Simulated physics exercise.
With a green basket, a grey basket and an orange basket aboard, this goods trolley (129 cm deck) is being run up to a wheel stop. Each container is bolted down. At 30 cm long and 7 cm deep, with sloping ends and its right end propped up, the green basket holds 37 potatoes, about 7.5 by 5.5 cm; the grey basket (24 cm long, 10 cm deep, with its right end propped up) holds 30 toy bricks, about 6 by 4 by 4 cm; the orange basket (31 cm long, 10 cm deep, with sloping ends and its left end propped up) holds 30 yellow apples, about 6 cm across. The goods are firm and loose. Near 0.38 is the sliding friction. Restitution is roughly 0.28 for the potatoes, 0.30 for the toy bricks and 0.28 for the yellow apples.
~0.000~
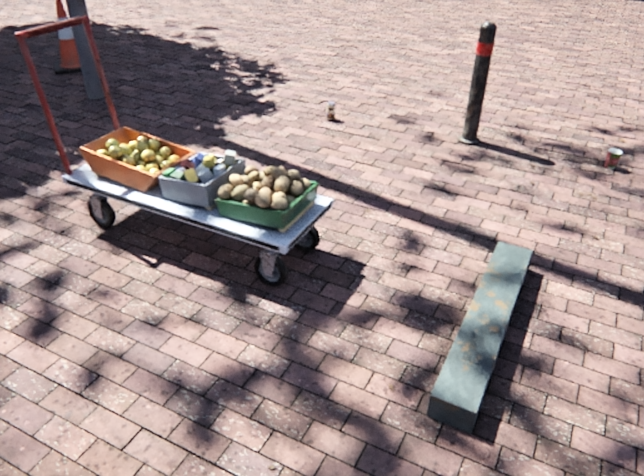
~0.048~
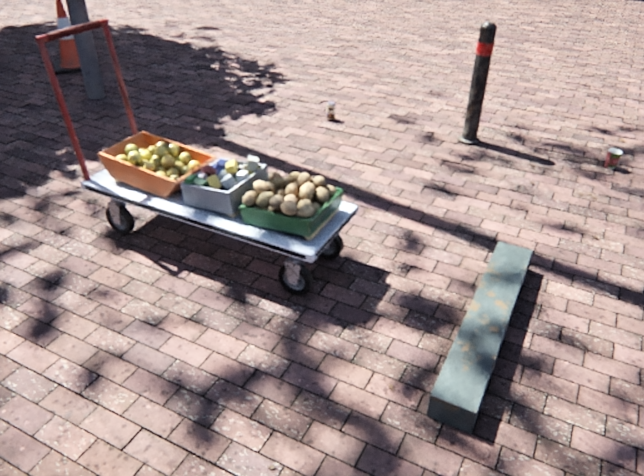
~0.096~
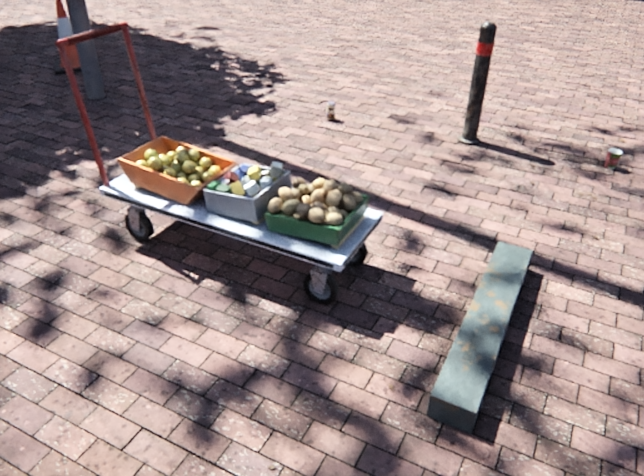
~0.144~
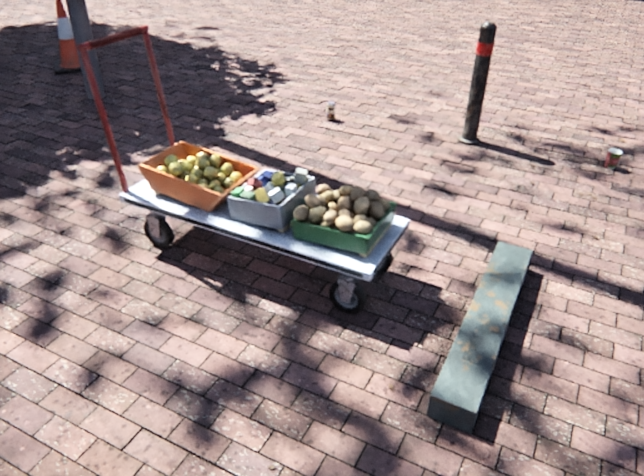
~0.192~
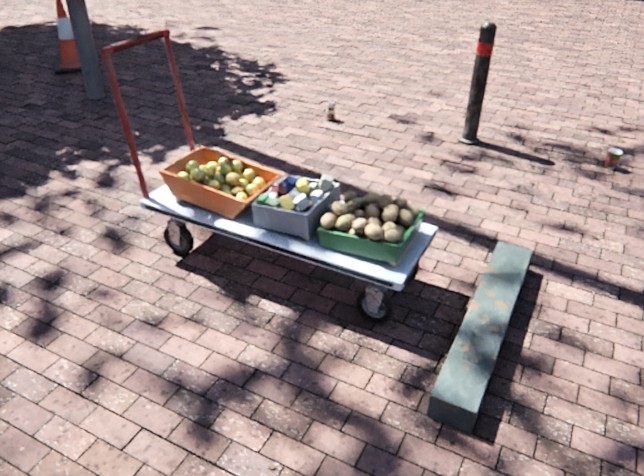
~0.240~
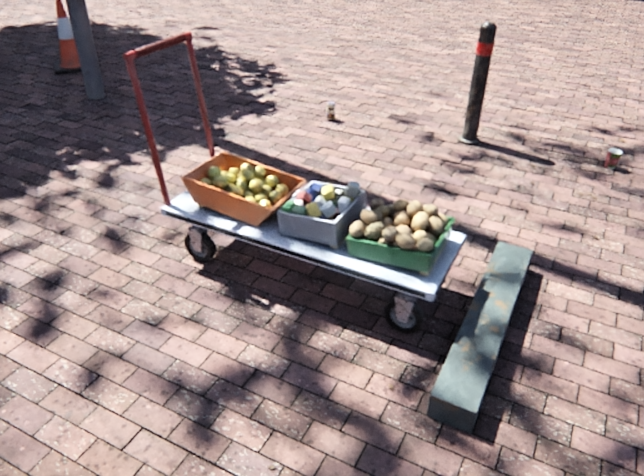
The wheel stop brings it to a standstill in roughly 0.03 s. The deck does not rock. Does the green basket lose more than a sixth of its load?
Yes: Spillage goes beyond one sixth.
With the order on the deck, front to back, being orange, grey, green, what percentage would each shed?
Green basket 30 %, grey basket 20 %, orange basket 30 %.
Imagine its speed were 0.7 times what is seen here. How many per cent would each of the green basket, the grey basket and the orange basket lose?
Green basket 30, grey basket 0, orange basket 10 per cent.
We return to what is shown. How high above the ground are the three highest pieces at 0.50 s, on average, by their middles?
Their middles sit some 56 cm up.
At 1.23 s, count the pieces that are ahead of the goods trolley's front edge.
I'd estimate close to 8 pieces.
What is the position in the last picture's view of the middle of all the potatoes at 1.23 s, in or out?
In the last view they're centred near (452, 248).
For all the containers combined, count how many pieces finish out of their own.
25 or so.
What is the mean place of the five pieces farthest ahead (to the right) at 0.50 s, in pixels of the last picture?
Near (528, 253) in pixels.
After 0.28 s, impact.
After 0.38 s, 6 of 37 out of the green basket, 1 of 30 out of the grey basket and 0 of 30 out of the orange basket.
After 0.50 s, 10 of 37 out of the green basket, 2 of 30 out of the grey basket and 8 of 30 out of the orange basket.
After 0.73 s, 12 of 37 out of the green basket, 2 of 30 out of the grey basket and 9 of 30 out of the orange basket.
When it is over (at 1.23 s), 12 of 37 out of the green basket, 2 of 30 out of the grey basket and 9 of 30 out of the orange basket. Asked share, 12 of 37, 32 per cent.
